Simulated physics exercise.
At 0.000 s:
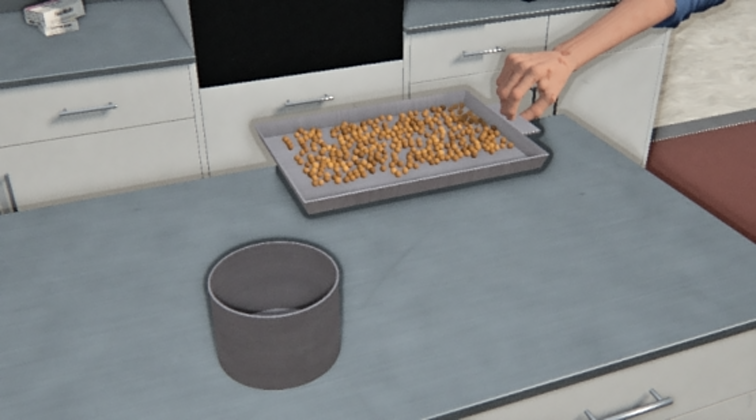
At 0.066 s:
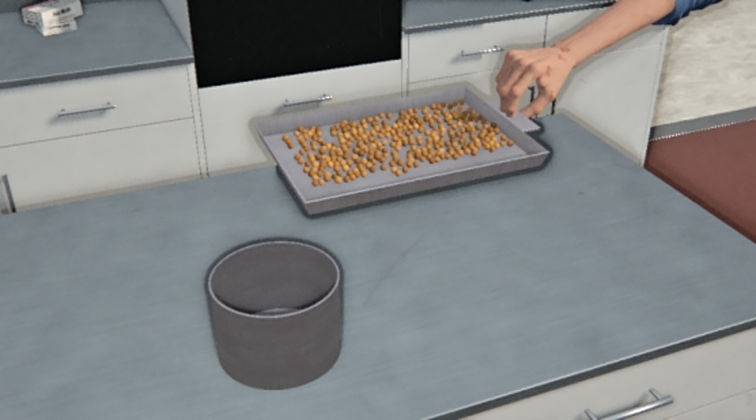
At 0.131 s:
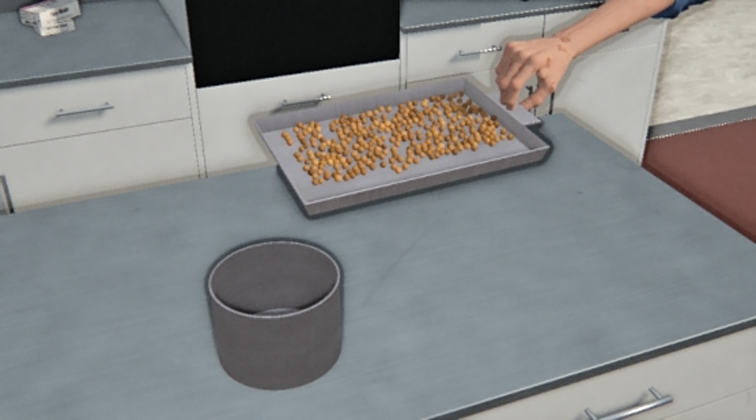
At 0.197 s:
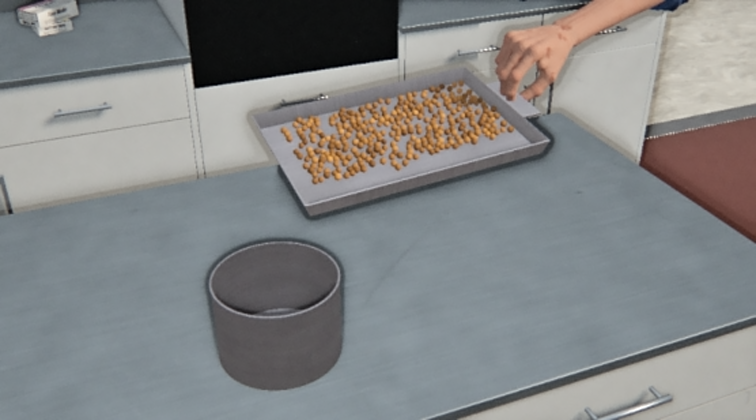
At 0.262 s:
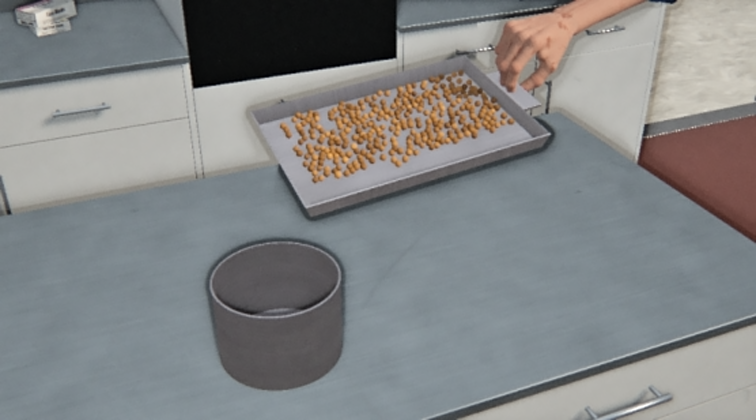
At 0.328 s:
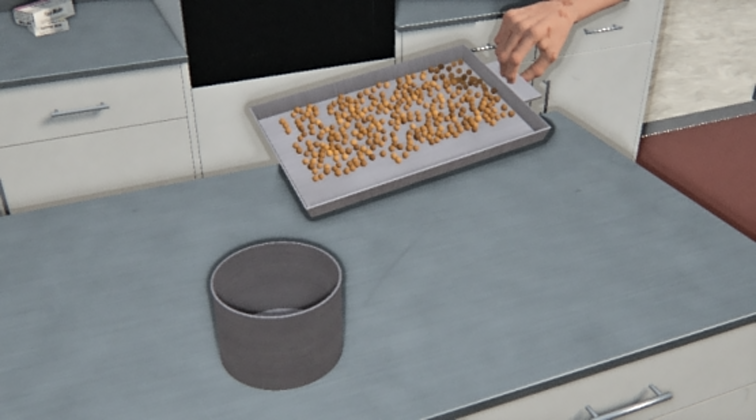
In a kitchen with pale cabinets and a dark oven front, a blue-grey countertop is seen from above at an angle, the view staying still. A dark grey round pot stands near the front, and beyond it a hand reaching from the right holds a grey rimmed tray scattered with golden-brown chickpeas. The hand slowly raises the tray's right side, tilting it slightly leftward, while the chickpeas barely shift.
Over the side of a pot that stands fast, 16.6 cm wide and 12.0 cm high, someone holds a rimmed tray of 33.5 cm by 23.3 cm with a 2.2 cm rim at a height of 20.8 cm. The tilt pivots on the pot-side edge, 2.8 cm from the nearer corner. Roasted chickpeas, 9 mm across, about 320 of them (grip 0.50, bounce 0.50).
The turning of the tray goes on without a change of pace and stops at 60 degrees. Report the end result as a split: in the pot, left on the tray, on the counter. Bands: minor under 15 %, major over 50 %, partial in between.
Pot: The amount should be small, tray: The amount should be over half, counter: The amount should be small.
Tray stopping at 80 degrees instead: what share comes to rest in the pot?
80 per cent.
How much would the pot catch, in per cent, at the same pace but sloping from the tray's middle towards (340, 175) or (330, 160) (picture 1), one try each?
That would be close to 10 per cent and then close to 0 per cent.
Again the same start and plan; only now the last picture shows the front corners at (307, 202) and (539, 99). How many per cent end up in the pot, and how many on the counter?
Final per cent - pot 10, counter 0.
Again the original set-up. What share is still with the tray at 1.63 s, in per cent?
Something like 95 percent, roughly.
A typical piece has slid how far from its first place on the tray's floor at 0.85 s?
Roughly 11 cm.
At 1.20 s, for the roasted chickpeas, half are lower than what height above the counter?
Roughly 26 cm.
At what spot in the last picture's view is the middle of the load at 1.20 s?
(348, 157) or thereabouts.
After 0.85 s, tilt 35 degrees; the tray holds 100 %, the pot 0 %.
After 1.20 s, tilt 50 degrees; the tray holds 100 %, the pot 0 %.
After 1.63 s, tilt 60 degrees; the tray holds 95 %, the pot 5 %.
At rest (2.9 s), pot 5 %, tray 90 %, counter 0 %.
